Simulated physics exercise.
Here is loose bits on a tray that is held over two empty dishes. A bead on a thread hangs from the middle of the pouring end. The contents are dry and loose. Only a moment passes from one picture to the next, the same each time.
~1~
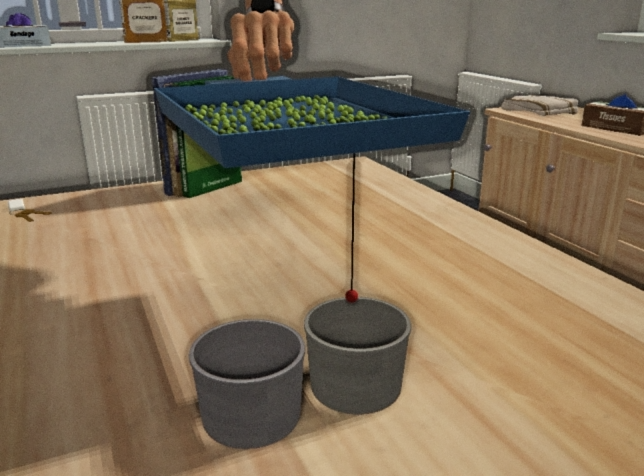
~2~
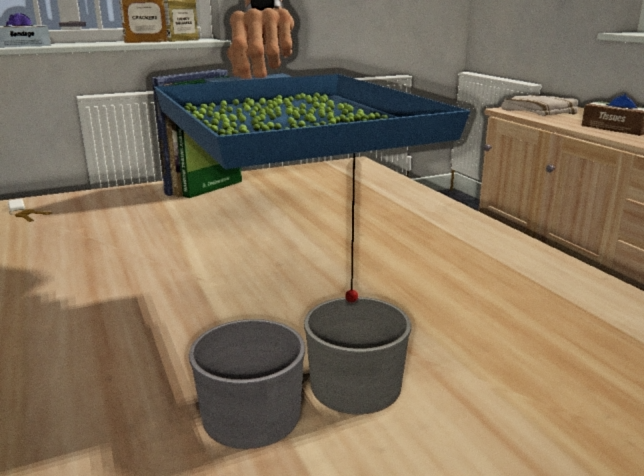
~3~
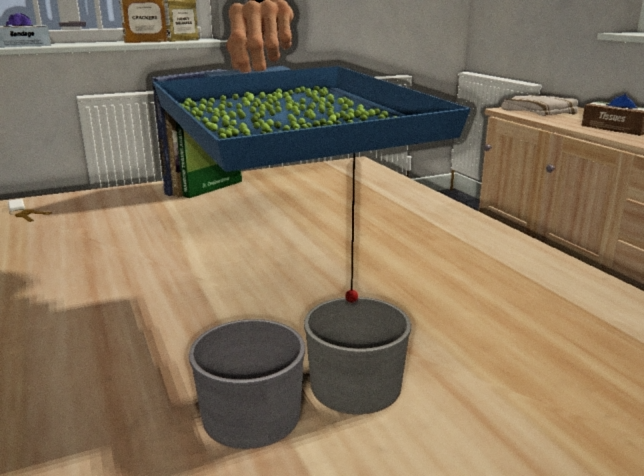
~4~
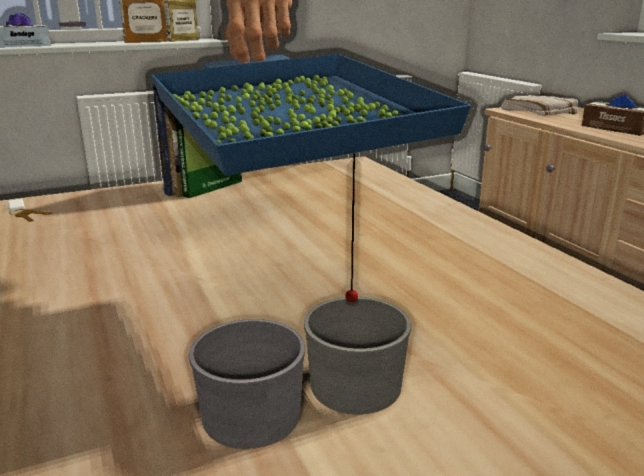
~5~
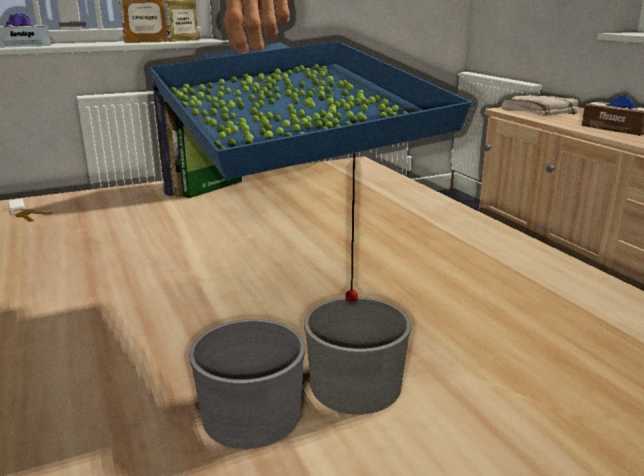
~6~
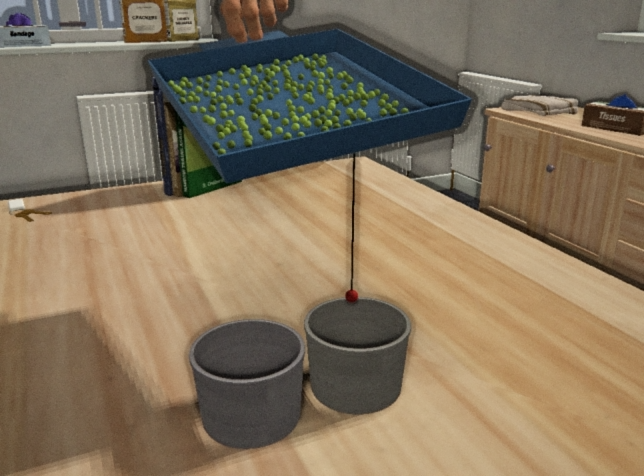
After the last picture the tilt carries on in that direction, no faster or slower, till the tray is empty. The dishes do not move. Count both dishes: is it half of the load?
The two hold the larger part of the load.
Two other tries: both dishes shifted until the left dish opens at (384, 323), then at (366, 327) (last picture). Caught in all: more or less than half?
At the first place the smaller part, at the second under half.
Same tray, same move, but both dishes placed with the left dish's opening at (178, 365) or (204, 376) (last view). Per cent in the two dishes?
First some 50, then 20 per cent.
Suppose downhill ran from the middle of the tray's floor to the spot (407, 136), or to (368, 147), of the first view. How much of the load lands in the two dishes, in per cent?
Near 0 % and 0 %.
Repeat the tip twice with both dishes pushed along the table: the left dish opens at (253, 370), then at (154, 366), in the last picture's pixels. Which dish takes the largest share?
First left, then the dish on the right.
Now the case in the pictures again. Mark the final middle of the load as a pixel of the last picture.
At about (248, 403).
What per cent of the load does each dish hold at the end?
Left dish near 100 in a hundred; right dish near 0.
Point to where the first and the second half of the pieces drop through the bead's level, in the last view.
Around (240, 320) and then (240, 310).
Shortly afterwards, tray tipped steeply; all but a few on the tray; only a few in the left dish; only a few outside both; only a few in the air.
Next, tray tipped right over; near half on the tray; near a quarter in the left dish; only a few outside both; near a quarter in the air.
Some moments later, tray tipped past a quarter turn; all but a few in the left dish; a little outside both.
In the end, tray tipped past a quarter turn; all but a few in the left dish; none at all in the right dish; a little outside both.
